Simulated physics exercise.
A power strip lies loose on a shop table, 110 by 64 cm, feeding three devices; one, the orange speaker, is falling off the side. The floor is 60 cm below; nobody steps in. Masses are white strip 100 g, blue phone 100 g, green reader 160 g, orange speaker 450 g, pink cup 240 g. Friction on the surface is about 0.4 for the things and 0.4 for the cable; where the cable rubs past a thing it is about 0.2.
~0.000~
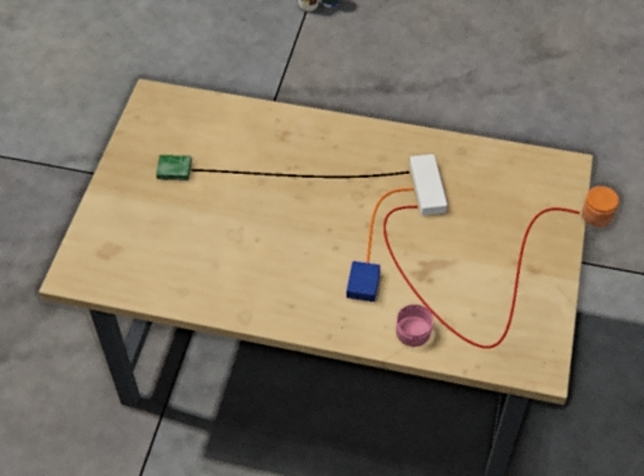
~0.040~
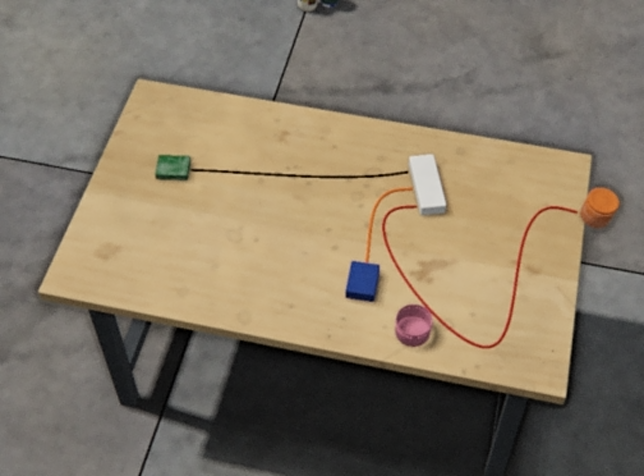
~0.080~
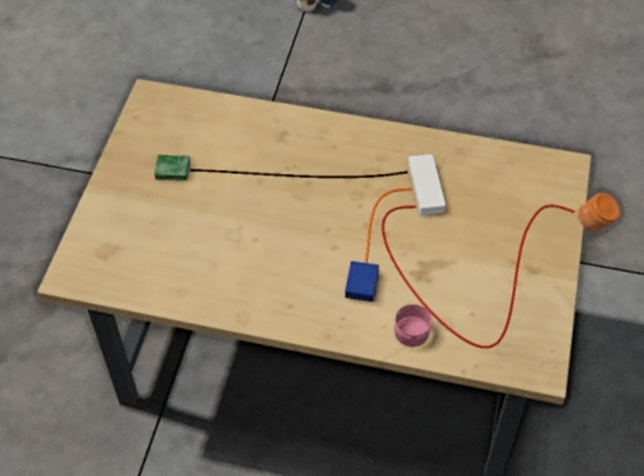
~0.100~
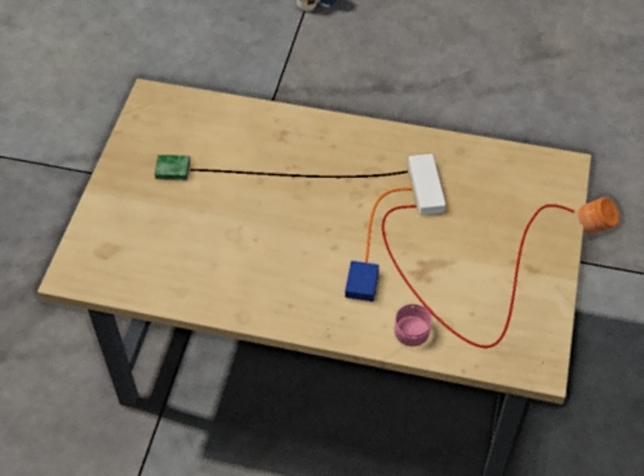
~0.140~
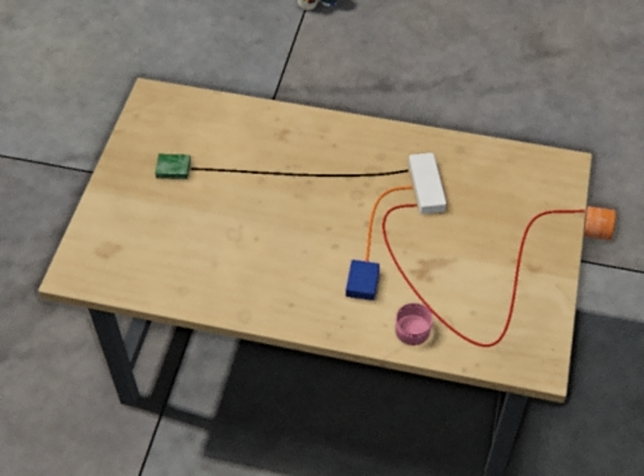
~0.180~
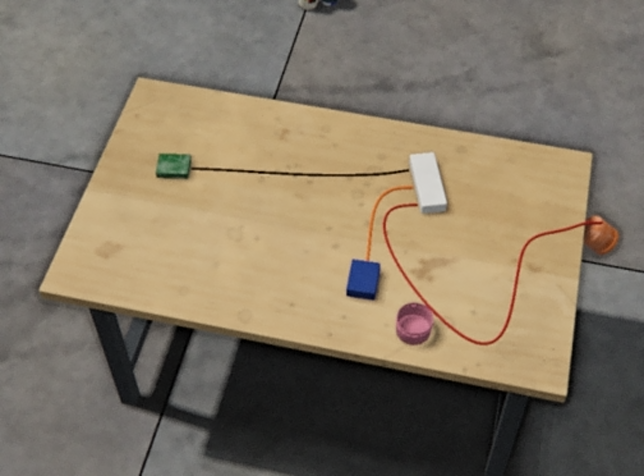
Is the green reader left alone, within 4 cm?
Result: Green reader hardly stirs.
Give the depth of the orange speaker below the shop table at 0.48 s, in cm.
Some 55 cm.
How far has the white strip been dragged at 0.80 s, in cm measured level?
Some 2 cm.
At 0.5 s, the strip's end of the red cable at (452, 200); orange speaker over the edge, white strip 3 cm off its start.
At 0.8 s, the strip's end of the red cable at (453, 196); orange speaker over the edge, white strip 3 cm off its start.
At 1.1 s, the strip's end of the red cable at (453, 196); orange speaker over the edge, white strip 3 cm off its start at (437, 172).
At 1.4 s, the strip's end of the red cable at (453, 196); orange speaker over the edge, white strip 3 cm off its start.
At 2.6 s, the strip's end of the red cable at (453, 196); green reader 0 cm off its start at (175, 163), orange speaker over the edge, white strip 3 cm off its start at (437, 172).
